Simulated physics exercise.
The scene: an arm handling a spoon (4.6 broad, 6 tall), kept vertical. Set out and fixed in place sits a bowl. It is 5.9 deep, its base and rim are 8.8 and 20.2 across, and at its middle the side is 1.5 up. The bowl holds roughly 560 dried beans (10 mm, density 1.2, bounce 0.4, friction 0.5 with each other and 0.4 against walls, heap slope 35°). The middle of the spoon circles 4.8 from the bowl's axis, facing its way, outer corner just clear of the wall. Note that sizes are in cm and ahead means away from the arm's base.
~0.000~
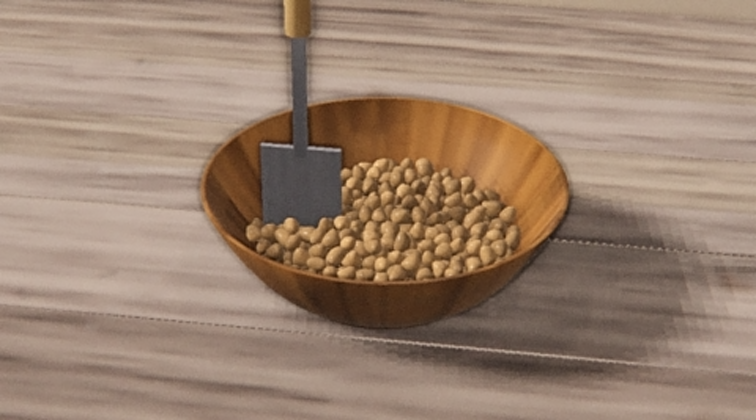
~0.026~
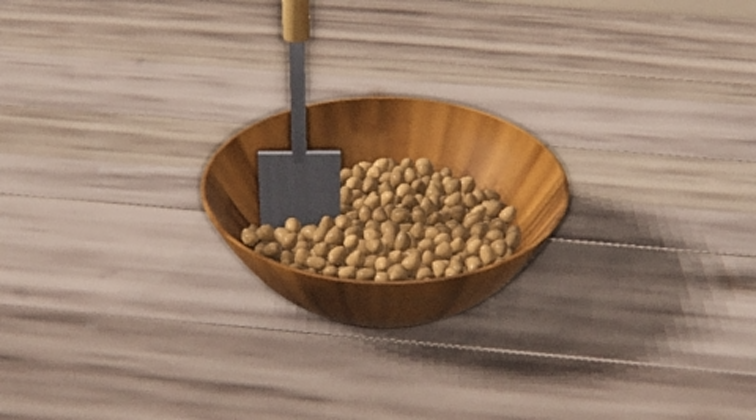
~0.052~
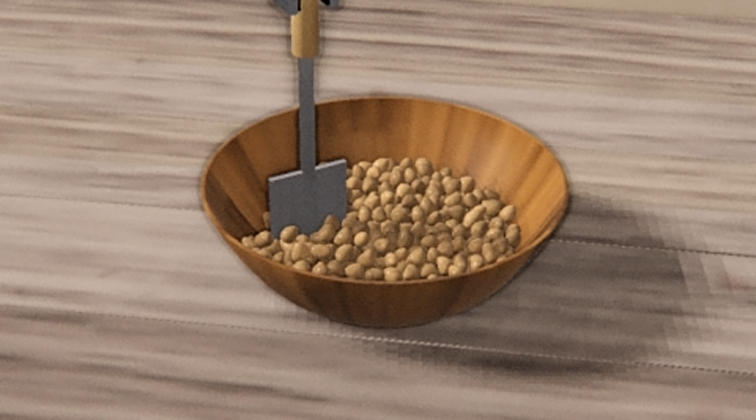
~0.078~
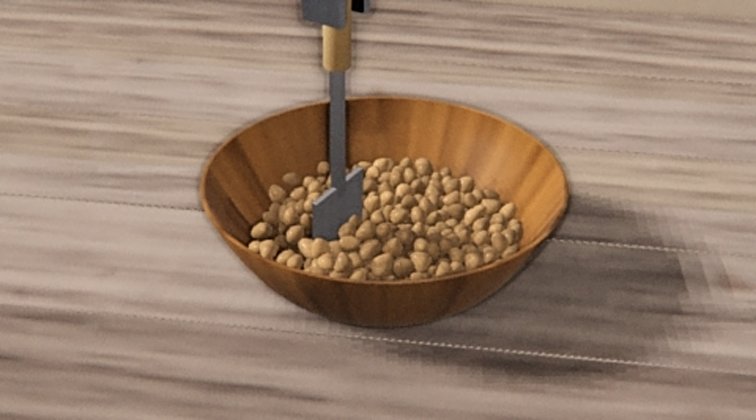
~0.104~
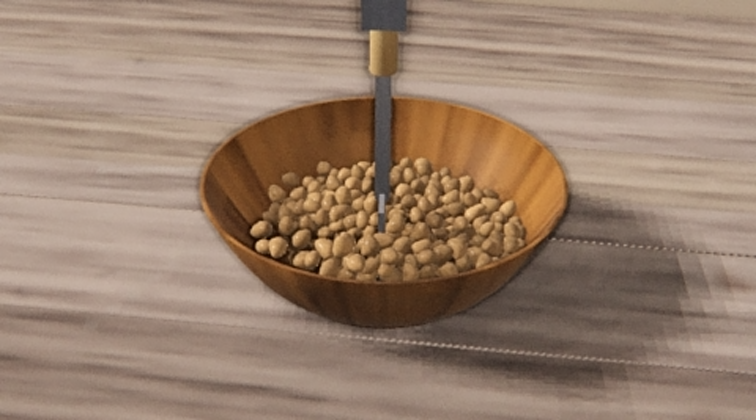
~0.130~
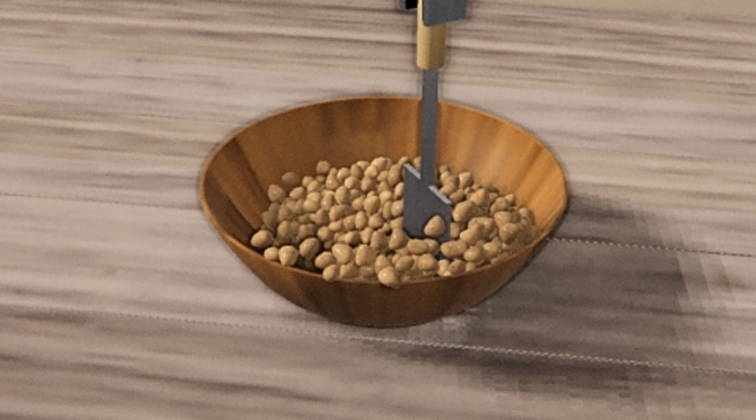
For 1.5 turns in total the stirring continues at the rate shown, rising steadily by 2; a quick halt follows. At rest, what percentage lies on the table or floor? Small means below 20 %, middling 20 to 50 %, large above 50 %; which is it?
Verdict: Middling.
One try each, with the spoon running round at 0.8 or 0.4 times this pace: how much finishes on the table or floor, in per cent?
Around 25 percent on the first try and 5 percent on the second.
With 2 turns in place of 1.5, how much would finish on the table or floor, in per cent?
About 40 per cent.
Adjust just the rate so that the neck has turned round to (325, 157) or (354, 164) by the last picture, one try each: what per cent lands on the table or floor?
It comes to close to 10 per cent and close to 15 per cent.
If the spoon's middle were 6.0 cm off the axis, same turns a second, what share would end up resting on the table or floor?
That would give close to 5 per cent.
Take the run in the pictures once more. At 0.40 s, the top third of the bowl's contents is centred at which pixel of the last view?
Estimated centre: (359, 227).
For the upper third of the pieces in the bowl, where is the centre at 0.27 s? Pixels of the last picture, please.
Roughly pixel (363, 138).
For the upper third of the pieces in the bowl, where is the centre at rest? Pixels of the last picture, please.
Roughly pixel (398, 230).
By 0.27 s, 283° round, highest piece 14 above the table; 440 in the bowl, 26 on the table or floor, 92 in flight or on the tool.
By 0.40 s, 79° round, highest piece 9 above the table; 367 in the bowl, 136 on the table or floor, 55 in flight or on the tool.
By 0.67 s, 180° round, highest piece 4 above the table; 364 in the bowl, 194 on the table or floor.
By 1.37 s, 180° round, highest piece 4 above the table; 364 in the bowl, 194 on the table or floor.
Final count, 364 in the bowl, 194 on the table or floor. That is 35 % on the table or floor.
